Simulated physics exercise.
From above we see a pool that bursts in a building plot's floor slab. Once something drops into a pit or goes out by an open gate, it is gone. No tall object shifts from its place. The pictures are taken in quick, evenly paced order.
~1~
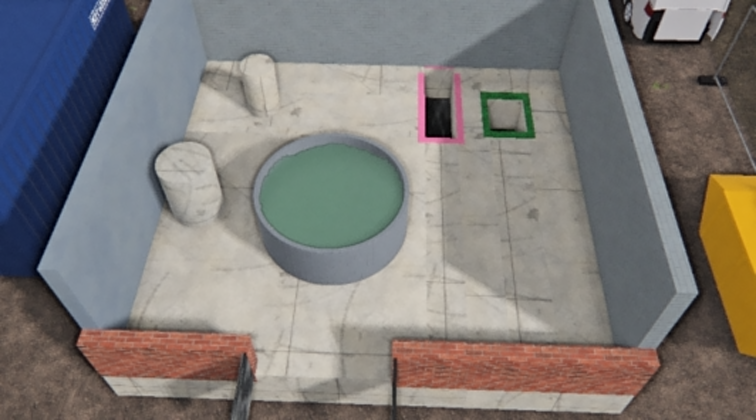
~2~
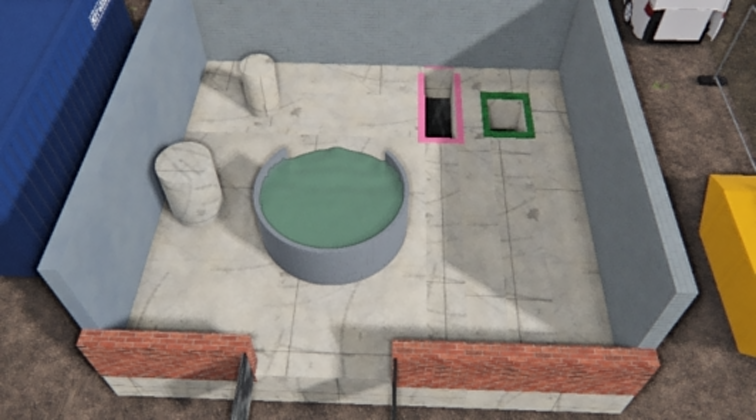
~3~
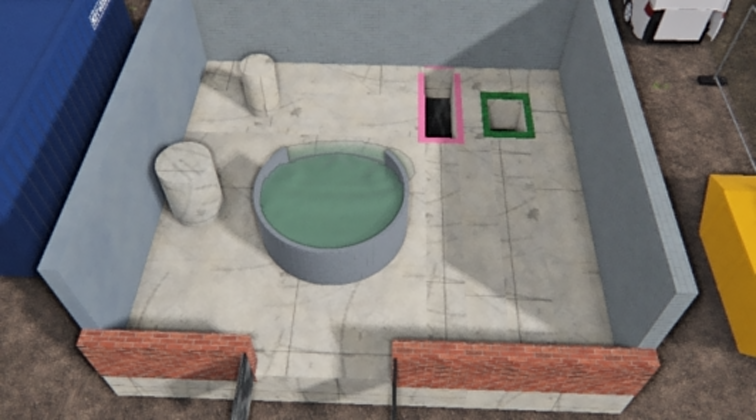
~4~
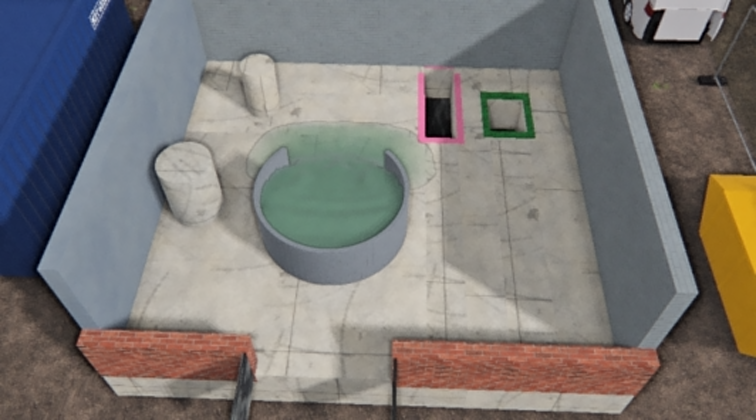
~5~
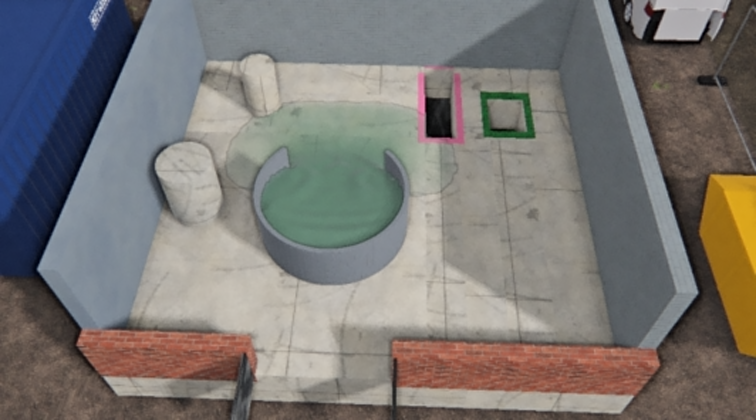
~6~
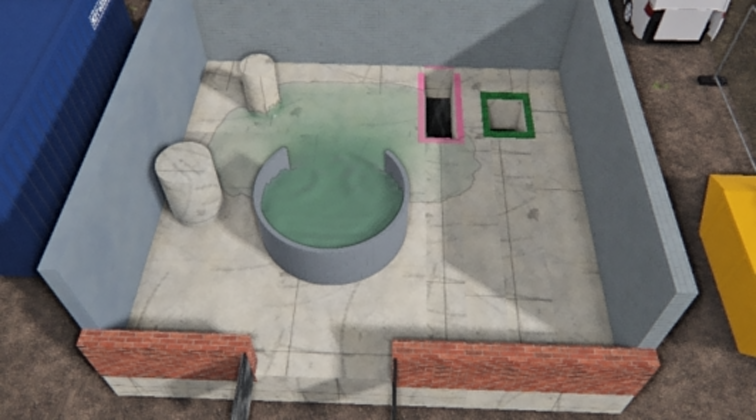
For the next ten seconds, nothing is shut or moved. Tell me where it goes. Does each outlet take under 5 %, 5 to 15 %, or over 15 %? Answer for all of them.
Answer: The gate takes under 5 %; the pink pit takes over 15 %; the green pit takes under 5 %.
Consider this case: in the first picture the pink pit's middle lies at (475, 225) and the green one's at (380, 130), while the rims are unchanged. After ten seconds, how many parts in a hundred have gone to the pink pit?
Out of every hundred parts, the pink pit gets 6.
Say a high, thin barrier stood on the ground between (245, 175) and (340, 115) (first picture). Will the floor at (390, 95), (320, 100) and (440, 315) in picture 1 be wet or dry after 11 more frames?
In the order you listed them: Soaked, unsoaked, unsoaked.
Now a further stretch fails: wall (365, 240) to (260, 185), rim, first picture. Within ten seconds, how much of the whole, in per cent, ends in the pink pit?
Roughly 4 per cent goes to the pink pit.
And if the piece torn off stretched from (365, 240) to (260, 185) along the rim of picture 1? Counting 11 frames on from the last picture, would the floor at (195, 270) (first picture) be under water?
Check at the given point: Inundated.
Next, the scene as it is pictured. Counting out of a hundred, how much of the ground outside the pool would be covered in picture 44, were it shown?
My guess is around 45 in a hundred.
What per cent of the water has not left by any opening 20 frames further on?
About 76 per cent.
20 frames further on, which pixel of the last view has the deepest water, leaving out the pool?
About (205, 71).
A moment on, water covers 30 % of the floor; the gate 0 %, the pink pit 5 %, the green pit 0 %.
Next, water covers 30 % of the floor; the gate 0 %, the pink pit 12 %, the green pit 0 %.
Then, water covers 35 % of the floor; the gate 0 %, the pink pit 24 %, the green pit 0 %.
Later, water covers 45 % of the floor; the gate 0 %, the pink pit 37 %, the green pit 0 %.
In the end, water covers 70 % of the floor; the gate 1 %, the pink pit 50 %, the green pit 0 %.
